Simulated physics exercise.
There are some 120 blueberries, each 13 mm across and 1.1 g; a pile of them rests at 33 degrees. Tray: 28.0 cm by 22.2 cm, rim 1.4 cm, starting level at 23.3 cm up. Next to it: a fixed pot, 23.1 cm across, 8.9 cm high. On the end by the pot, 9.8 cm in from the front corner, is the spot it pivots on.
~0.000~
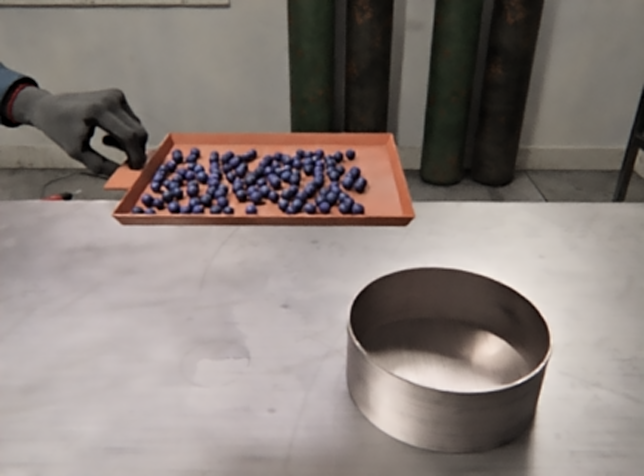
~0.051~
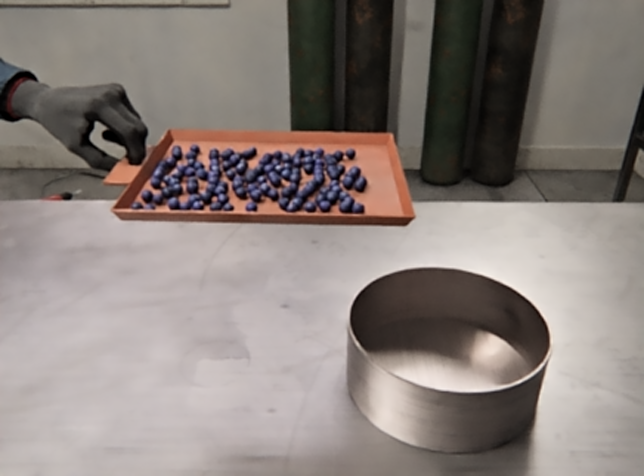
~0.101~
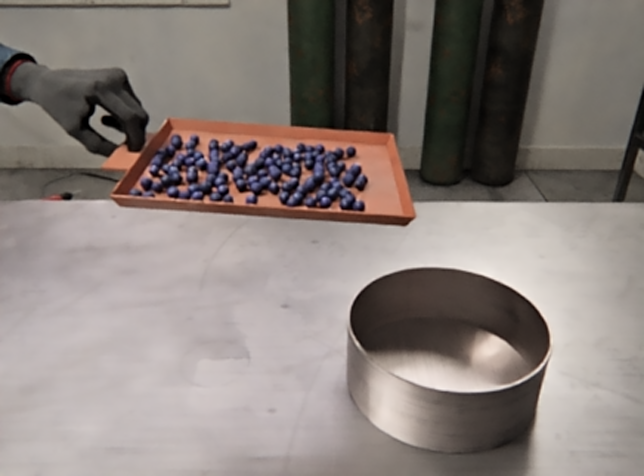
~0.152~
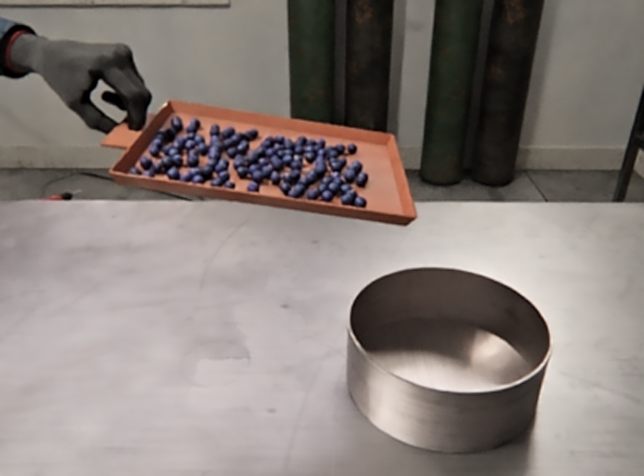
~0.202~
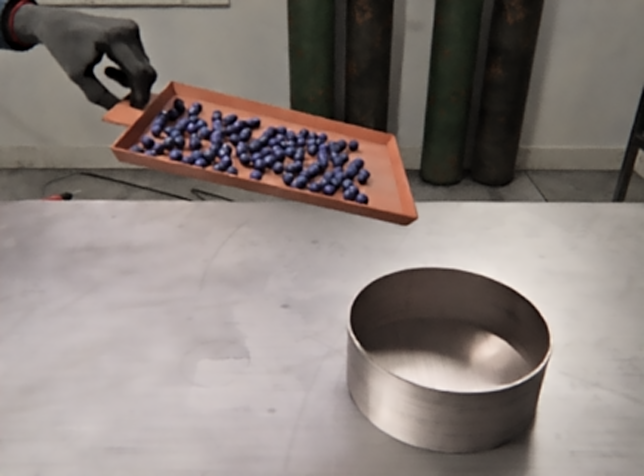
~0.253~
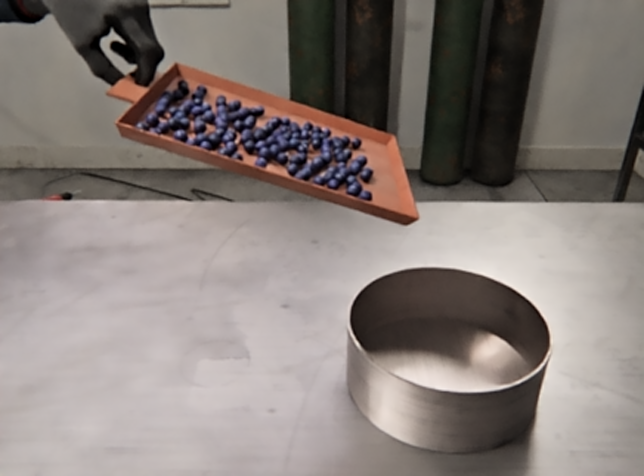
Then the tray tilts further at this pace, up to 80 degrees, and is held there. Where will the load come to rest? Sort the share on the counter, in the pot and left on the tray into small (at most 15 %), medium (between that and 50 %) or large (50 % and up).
Counter - medium, pot - large, left on the tray - small.
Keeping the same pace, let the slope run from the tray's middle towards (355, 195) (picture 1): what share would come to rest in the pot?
My best guess is some 100 per cent.
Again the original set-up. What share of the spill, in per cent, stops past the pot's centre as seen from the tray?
60 per cent.
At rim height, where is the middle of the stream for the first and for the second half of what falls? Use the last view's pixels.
Around (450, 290), then around (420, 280).
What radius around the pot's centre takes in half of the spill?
Some 20 cm.
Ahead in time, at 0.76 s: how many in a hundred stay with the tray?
I'd say close to 70 per cent.
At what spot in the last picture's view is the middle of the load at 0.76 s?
At that moment the load's centre is around (410, 177).
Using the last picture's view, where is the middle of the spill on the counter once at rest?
Somewhere around (436, 294), I'd say.
After 0.56 s, tilt 49 degrees; the tray holds 100 %, the pot 0 %.
After 0.76 s, tilt 69 degrees; the tray holds 70 %, the pot 0 %.
Then, at 1.09 s, tilt 80 degrees; the tray holds 10 %, the pot 50 %.
At rest (1.9 s), counter 35 %, pot 65 %, tray 0 %.
